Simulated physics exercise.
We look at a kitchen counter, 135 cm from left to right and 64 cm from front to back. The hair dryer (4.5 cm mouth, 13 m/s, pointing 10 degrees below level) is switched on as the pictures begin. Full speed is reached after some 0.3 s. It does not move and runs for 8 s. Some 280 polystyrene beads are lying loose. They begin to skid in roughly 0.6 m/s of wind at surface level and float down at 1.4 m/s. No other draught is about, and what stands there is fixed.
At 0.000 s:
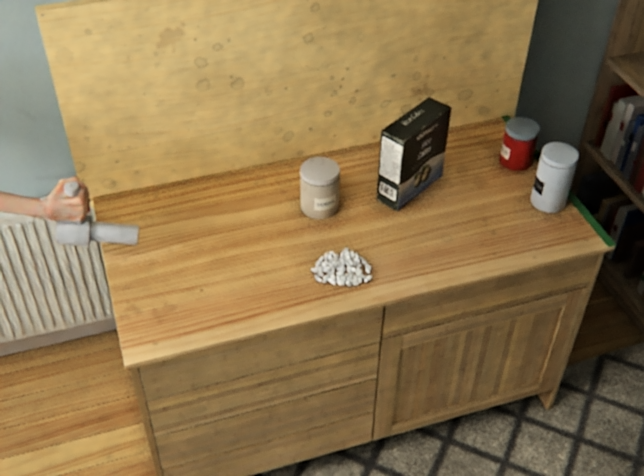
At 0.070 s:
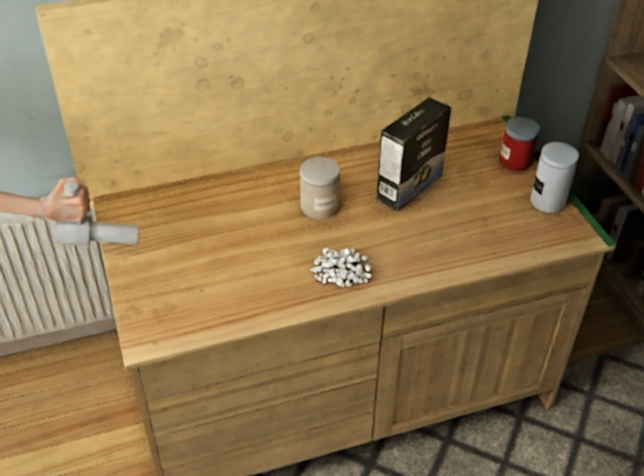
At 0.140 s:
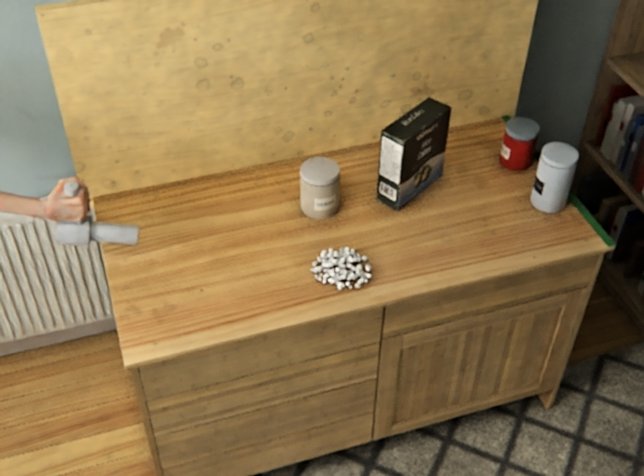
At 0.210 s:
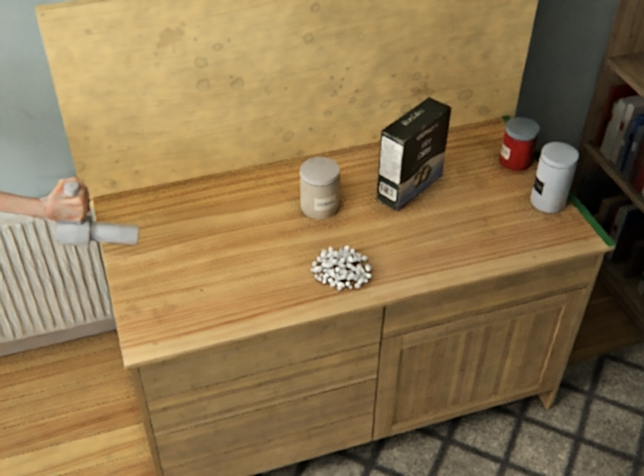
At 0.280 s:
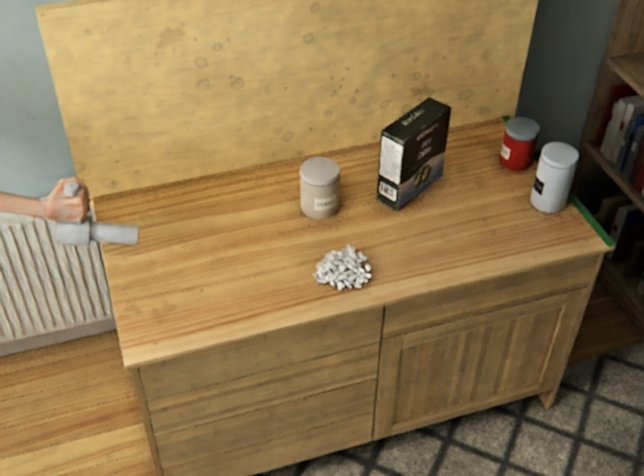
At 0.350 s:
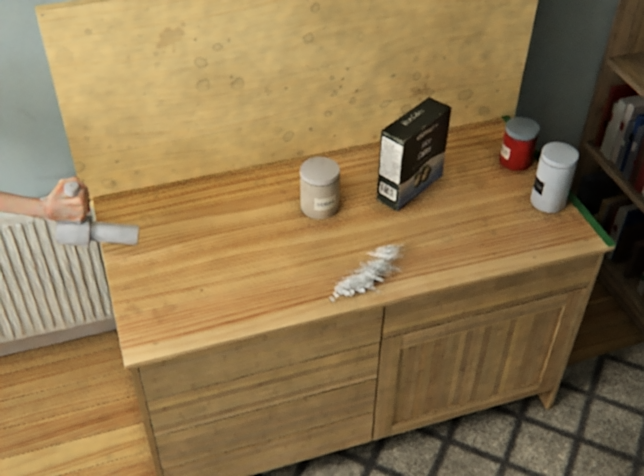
On a wooden counter, a hand holds a hair dryer as small white beads skid rightward.
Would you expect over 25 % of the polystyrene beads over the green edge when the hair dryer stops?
As for a quarter going over the green edge: No.
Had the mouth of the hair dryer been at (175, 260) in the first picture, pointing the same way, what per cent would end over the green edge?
It would be near 50 %.
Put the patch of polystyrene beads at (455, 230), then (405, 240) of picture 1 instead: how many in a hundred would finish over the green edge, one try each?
In turn about 100 %, 70 %.
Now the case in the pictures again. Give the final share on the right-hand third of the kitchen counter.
Near 0 %.
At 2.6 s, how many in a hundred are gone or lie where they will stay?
Some 100 per cent.
After 1.6 s, 0 % are on the move or not yet settled, 2 % are over the green edge.
After 2.6 s, 0 % are on the move or not yet settled, 2 % are over the green edge.
After 4.4 s, 0 % are on the move or not yet settled, 2 % are over the green edge.
After 8.0 s, at the end, 2 % are over the green edge.
